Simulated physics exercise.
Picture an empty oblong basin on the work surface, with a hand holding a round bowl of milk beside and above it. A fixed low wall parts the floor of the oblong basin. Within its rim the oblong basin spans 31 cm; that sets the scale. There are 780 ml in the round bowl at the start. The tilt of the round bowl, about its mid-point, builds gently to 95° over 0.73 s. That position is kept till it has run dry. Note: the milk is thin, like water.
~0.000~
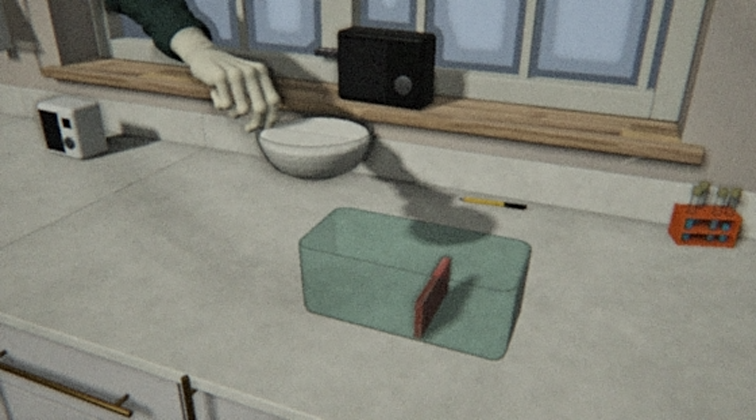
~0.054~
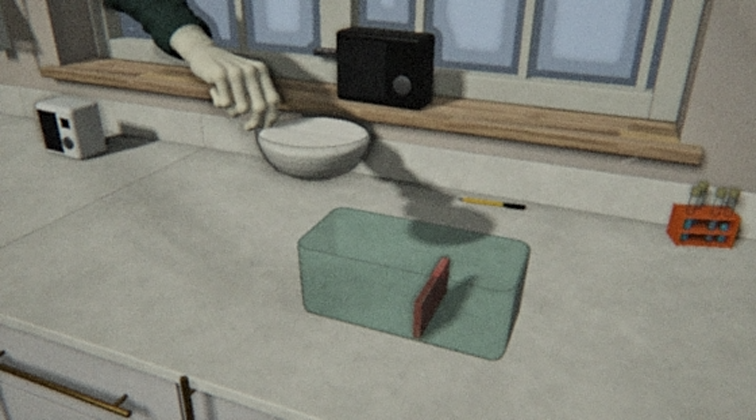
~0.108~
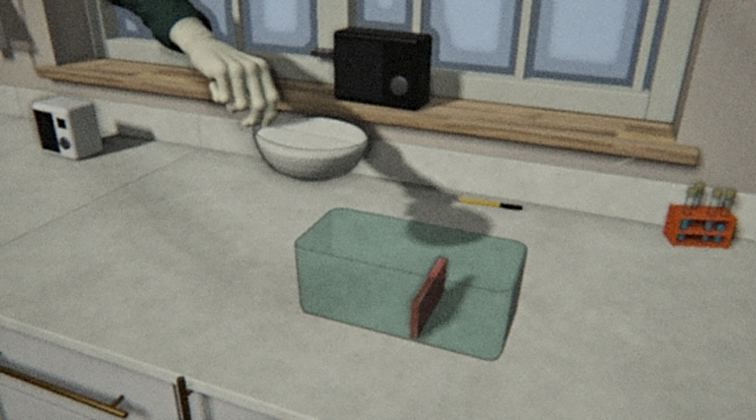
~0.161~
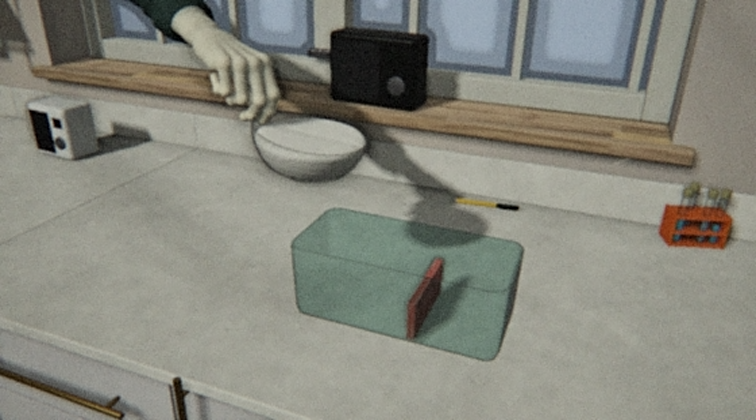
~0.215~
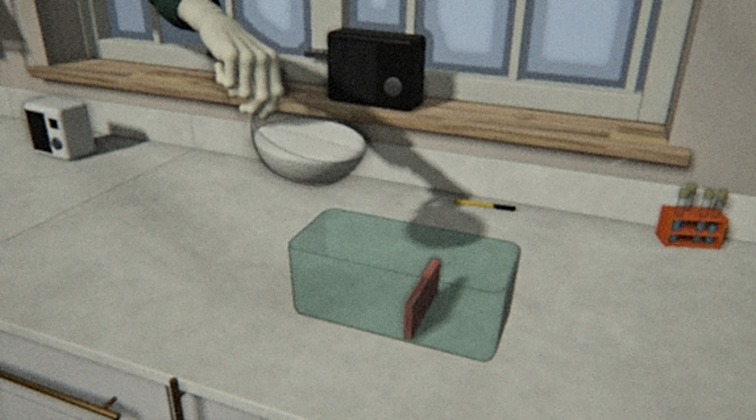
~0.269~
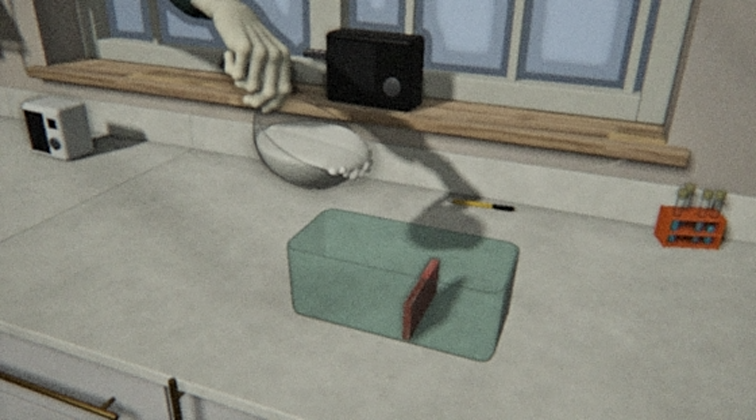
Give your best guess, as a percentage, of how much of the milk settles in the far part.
I would say 4 per cent of it settles there.
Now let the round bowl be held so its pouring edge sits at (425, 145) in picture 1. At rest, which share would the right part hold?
65 %.
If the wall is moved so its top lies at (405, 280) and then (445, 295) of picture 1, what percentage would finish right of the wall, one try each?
The first try gives 50 percent and the second 15 percent.
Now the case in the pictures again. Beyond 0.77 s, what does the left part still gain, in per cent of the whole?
It comes to about 1 per cent.
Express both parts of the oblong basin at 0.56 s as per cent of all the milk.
Left roughly 52, right roughly 0.
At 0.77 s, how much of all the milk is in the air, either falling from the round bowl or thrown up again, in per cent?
I'd put it at about 5 per cent of the liquid.
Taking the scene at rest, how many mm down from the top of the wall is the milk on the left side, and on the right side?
Noted: Left near 30 mm, right near 58 mm.
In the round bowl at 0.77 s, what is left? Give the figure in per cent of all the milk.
I'd estimate some 1 per cent.
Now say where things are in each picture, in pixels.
In the first picture, it leans 0°; its right rim is at (368, 136); the milk meets the walls at (269, 126) and (368, 140); the oblong basin's rim runs from (318, 226) to (524, 268); the wall's top is at (434, 280).
In the second picture, it leans 1°; its right rim is at (368, 138); the milk meets the walls at (269, 126) and (367, 141).
In the third picture, it leans 5°; its right rim is at (366, 142); the milk meets the walls at (267, 125) and (365, 143).
In the fourth picture, it leans 11°; its right rim is at (364, 149); the milk meets the walls at (265, 124) and (364, 147).
In the fifth picture, it leans 19°; its right rim is at (361, 158); the milk meets the walls at (266, 125) and (361, 152); 2 per cent is over the edge.
In the sixth picture, it leans 28°; its right rim is at (359, 167); the milk meets the walls at (267, 128) and (357, 158); 9 per cent is over the edge.
After 0.56 s the tilt is 82° and 15 per cent is still to pour, 52 is left of the wall and 0 right of it.
After 0.77 s the tilt is 95° and 1 per cent is still to pour, 92 is left of the wall and 1 right of it.
After 0.99 s the tilt is 95° and 0 per cent is still to pour, 93 is left of the wall and 4 right of it.
After 1.23 s the tilt is 95° and 0 per cent is still to pour, 93 is left of the wall and 4 right of it.
In the end 93 per cent lies left of the wall, 4 right of it and 3 outside.
